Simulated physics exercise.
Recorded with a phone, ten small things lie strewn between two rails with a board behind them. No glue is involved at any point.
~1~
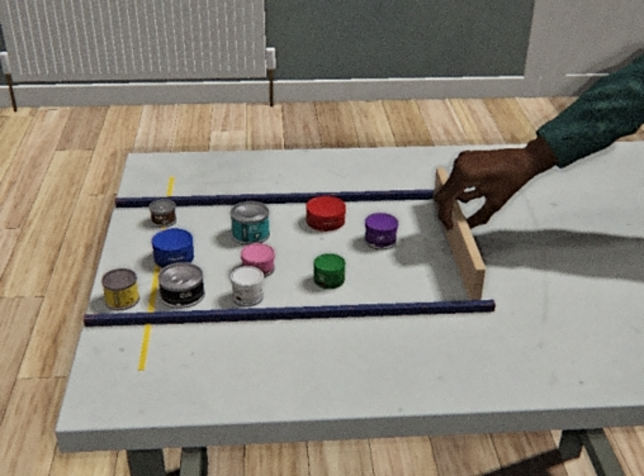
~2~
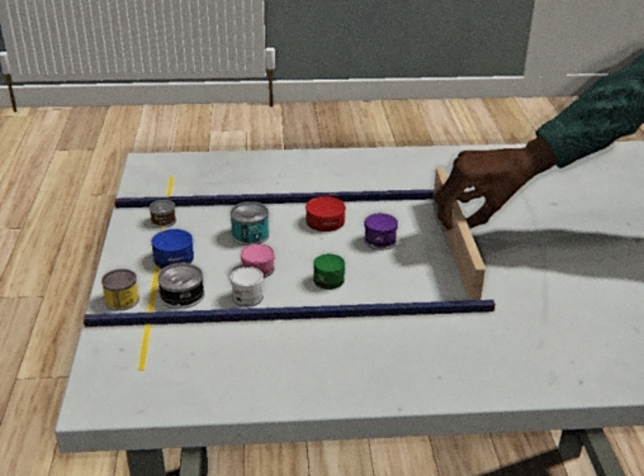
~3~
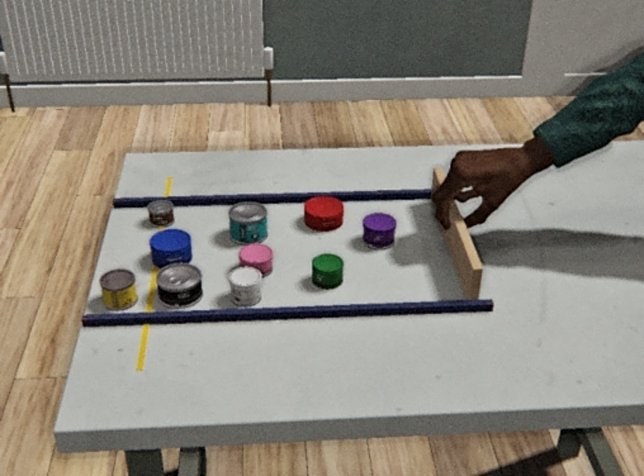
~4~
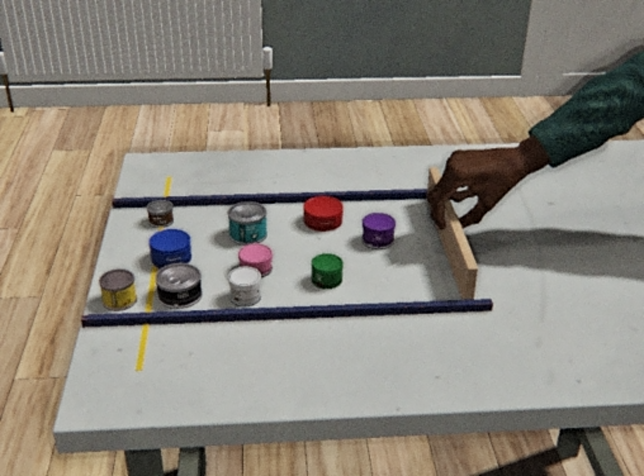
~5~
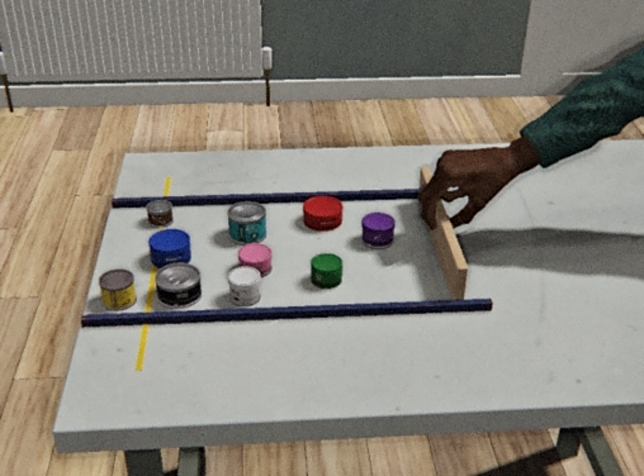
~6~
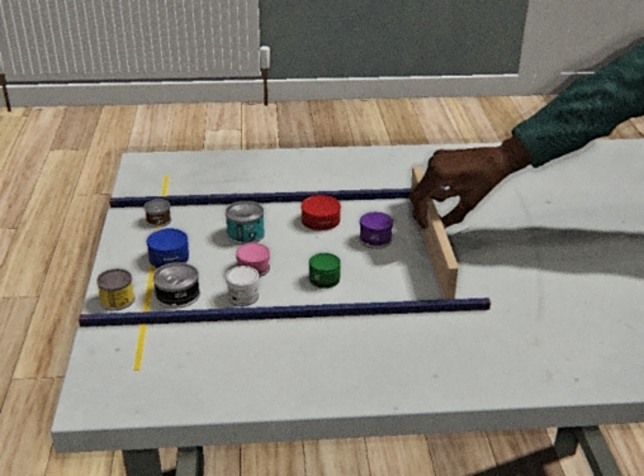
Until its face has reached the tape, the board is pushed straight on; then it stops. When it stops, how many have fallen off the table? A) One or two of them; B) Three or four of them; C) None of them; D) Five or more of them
(A) One or two of them.
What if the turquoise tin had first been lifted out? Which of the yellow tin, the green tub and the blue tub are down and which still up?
The yellow tin ends up below - the green tub remains - the blue tub remains.
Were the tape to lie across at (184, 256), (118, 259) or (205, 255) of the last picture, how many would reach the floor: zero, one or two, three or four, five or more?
In order: Zero, at least five, no fall at all.
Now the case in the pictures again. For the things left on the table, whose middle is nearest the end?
Nearest at the end: The brown pot.
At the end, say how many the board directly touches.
It is in contact with 5.
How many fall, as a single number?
Fallen: 1.
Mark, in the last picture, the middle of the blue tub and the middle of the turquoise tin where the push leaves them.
First (102, 254), then (118, 225).
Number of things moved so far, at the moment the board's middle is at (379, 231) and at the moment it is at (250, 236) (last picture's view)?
Answer - first 1, then 6.
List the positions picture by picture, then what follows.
The first frame shows yellow tin (121, 289); brown pot (163, 214); blue tub (173, 249); board (457, 231); tape (159, 257).
The second frame shows brown pot (163, 214); green tub (329, 272).
The third frame shows blue tub (171, 249); purple tin (379, 231).
The fourth frame shows yellow tin (118, 290); turquoise tin (248, 223).
The fifth frame shows brown pot (160, 214); board (440, 230).
The sixth frame shows yellow tin (116, 289); brown pot (158, 213); blue tub (168, 249); board (432, 230); tape (154, 257).
A little later, none off yet; yellow tin at rest near (116, 289); brown pot at rest near (158, 213); blue tub at rest near (168, 249).
Next, none off yet; yellow tin moving near (107, 291); brown pot moving near (153, 213); blue tub shifted a little near (151, 252).
When it is over, the number that fall off is one or two; down, yellow tin.
